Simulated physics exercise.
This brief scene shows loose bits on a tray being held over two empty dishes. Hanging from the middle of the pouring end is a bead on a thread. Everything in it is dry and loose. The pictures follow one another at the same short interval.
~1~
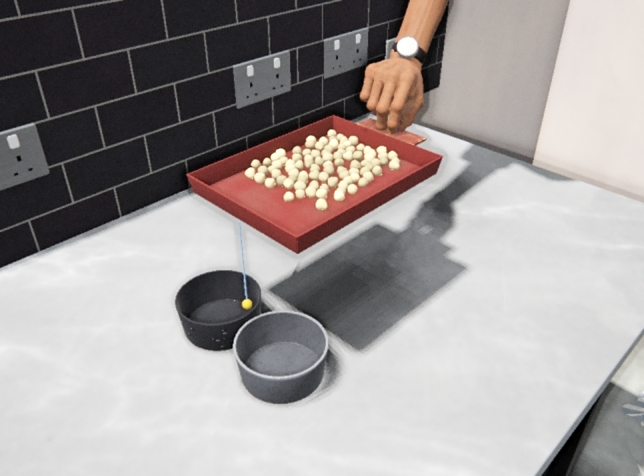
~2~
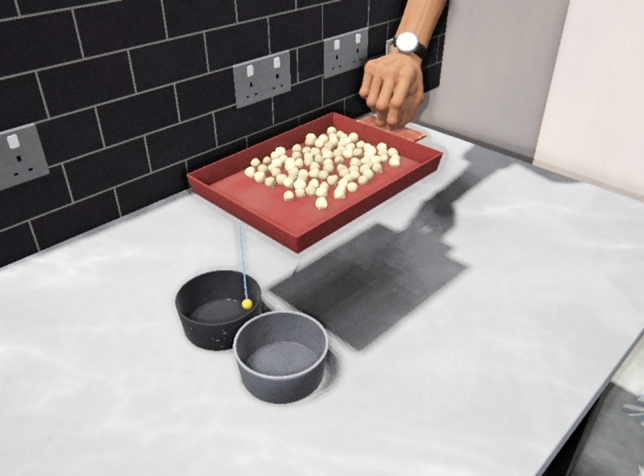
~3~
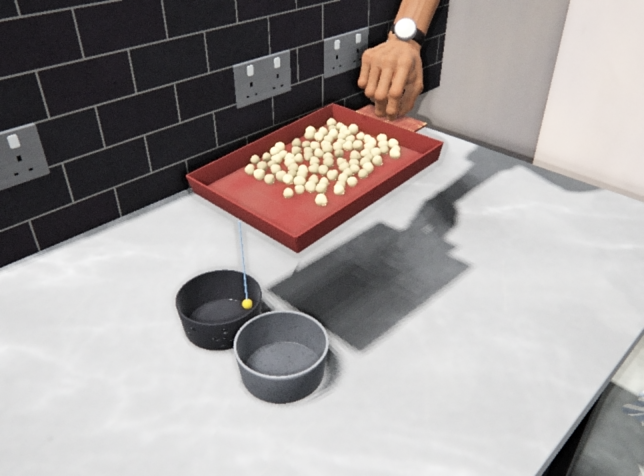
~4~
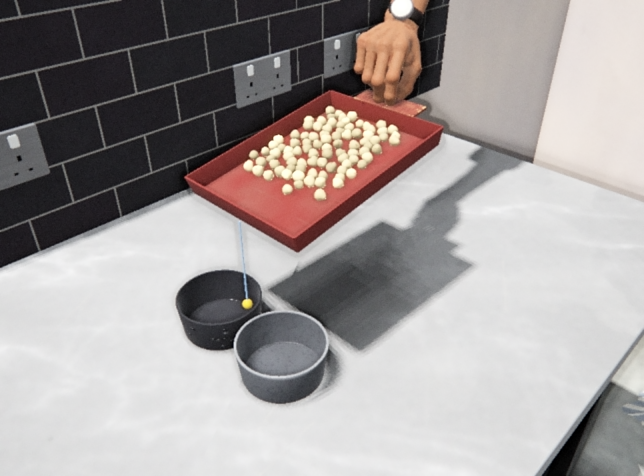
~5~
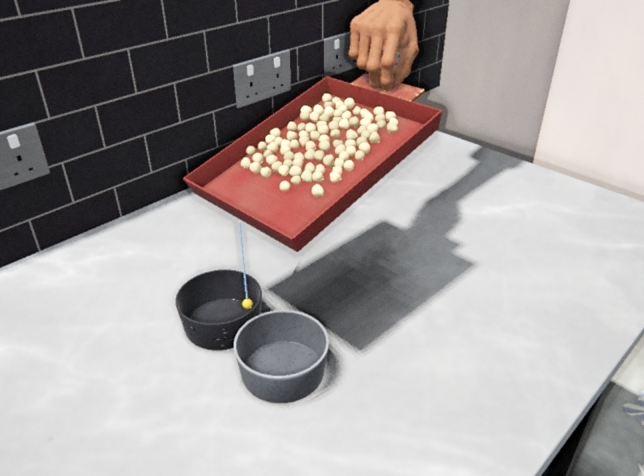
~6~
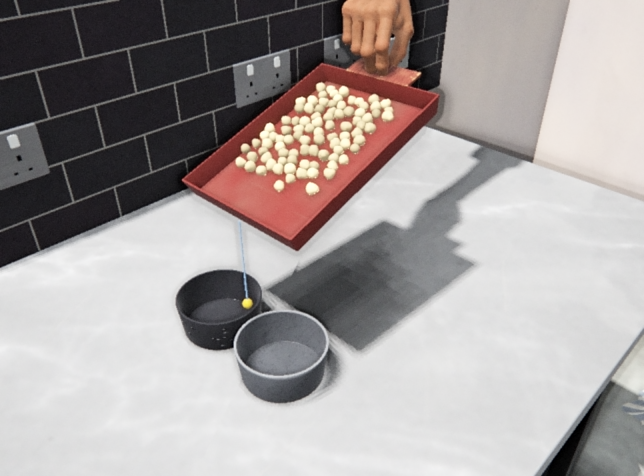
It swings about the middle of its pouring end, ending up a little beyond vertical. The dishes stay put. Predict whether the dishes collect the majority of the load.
They collect only a minority.
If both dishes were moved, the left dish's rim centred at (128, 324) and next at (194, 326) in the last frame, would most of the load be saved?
Well, not up to half at the first spot and in excess of half at the second.
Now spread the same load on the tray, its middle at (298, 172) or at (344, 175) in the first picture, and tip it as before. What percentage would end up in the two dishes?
Around 10 percent the first time, around 10 percent the second.
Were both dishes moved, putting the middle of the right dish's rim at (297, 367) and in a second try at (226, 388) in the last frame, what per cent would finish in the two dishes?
30 % and 60 %.
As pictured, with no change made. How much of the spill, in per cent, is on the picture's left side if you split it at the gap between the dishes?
Left fraction: Around 90 per cent.
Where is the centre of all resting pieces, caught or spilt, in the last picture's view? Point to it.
Around (162, 379).
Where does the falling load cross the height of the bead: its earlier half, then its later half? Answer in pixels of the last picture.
Roughly (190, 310) first, then roughly (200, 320).
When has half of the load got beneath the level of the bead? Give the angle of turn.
At roughly 115°.
Just after the last frame, tray tipped steeply; almost all on the tray; about a tenth in the air.
A moment on, tray tipped past a quarter turn; the larger part on the tray; about a tenth outside both; about a tenth in the air.
Further on, tray tipped past a quarter turn; just a few in the right dish; roughly a quarter in the left dish; the larger part outside both.
When it is over, tray tipped past a quarter turn; just a few in the right dish; roughly a quarter in the left dish; the larger part outside both.
